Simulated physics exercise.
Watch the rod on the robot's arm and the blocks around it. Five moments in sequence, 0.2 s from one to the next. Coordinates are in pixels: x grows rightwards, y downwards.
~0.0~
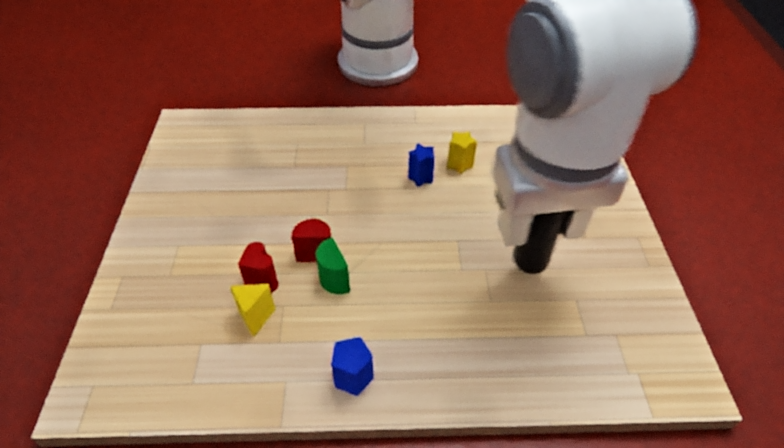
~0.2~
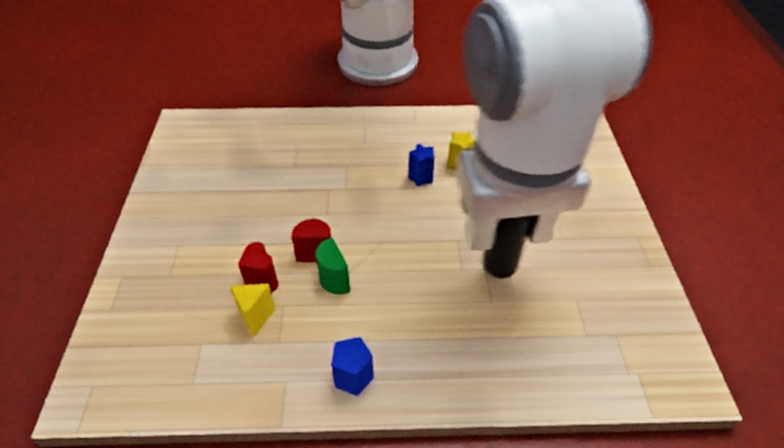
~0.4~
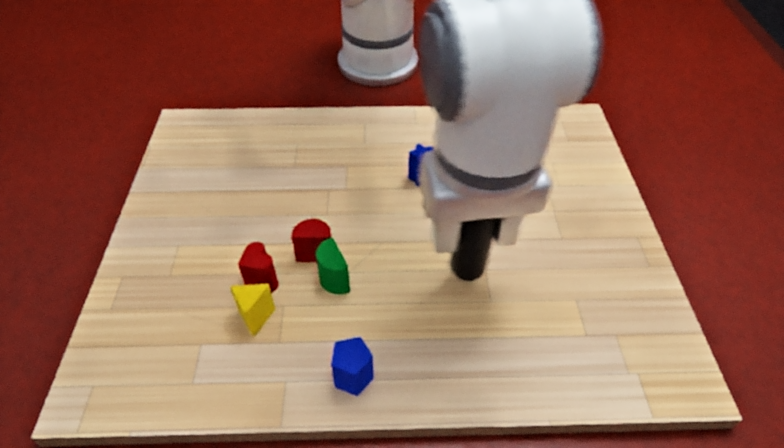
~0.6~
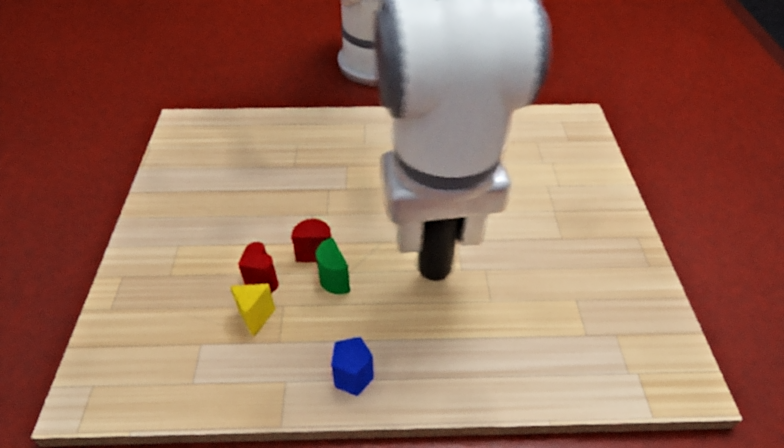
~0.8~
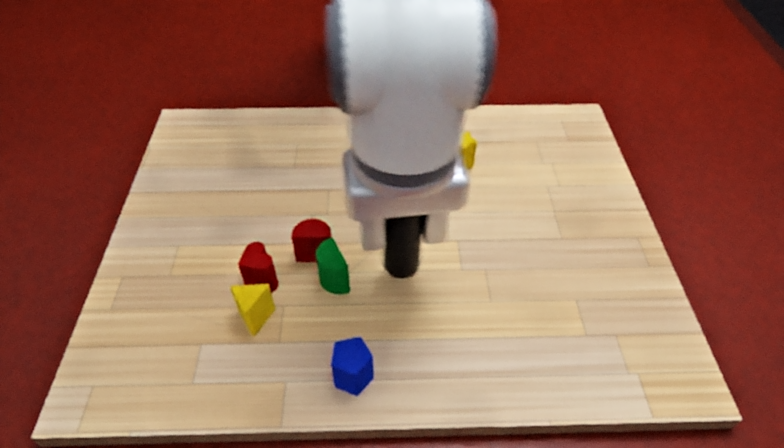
A white robot arm with a black rod reaches over a pale wooden board on a red surface, seen from above at an angle. Red, green and yellow blocks cluster left of centre, a blue pentagonal block sits near the front, and small blue and yellow blocks stand toward the back. The arm glides steadily leftward, briefly hiding the back blocks, while every block and the camera stay still.
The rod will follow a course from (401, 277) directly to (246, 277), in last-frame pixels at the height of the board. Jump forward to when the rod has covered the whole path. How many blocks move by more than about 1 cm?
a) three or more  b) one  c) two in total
Choice c: Two in total.
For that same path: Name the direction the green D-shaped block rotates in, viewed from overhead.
It makes a counterclockwise turn.
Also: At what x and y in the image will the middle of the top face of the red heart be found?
Final place: (201, 261).
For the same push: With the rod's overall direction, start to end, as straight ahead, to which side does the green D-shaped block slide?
It is displaced to the left.
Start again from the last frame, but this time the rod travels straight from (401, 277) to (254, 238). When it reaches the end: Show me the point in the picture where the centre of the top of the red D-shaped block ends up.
Most likely (230, 193).
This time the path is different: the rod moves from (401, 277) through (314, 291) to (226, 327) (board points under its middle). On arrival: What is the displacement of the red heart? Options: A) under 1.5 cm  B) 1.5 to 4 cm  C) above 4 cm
My answer is option B.
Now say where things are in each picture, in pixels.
The first picture shows rod's lower end (530, 261); red heart (255, 256); red D-shaped block (312, 229); green D-shaped block (331, 255).
The second picture shows rod (499, 265); blocks still.
The third picture shows rod (468, 268); blocks still.
The fourth picture shows rod (435, 268); blocks still.
The fifth picture shows rod (401, 266); red heart (255, 256); red D-shaped block (312, 229); green D-shaped block (331, 255).
On the path given first. One third of the way, rod (347, 265); green D-shaped block (316, 256), turned 20° clockwise.
Two thirds of the way, rod (293, 265); red heart (235, 258), turned 40° clockwise; green D-shaped block (263, 264), turned 15° anticlockwise.
At the end, rod (243, 266); red heart (201, 261), turned 50° clockwise; red D-shaped block still; green D-shaped block (228, 276), turned 45° anticlockwise.
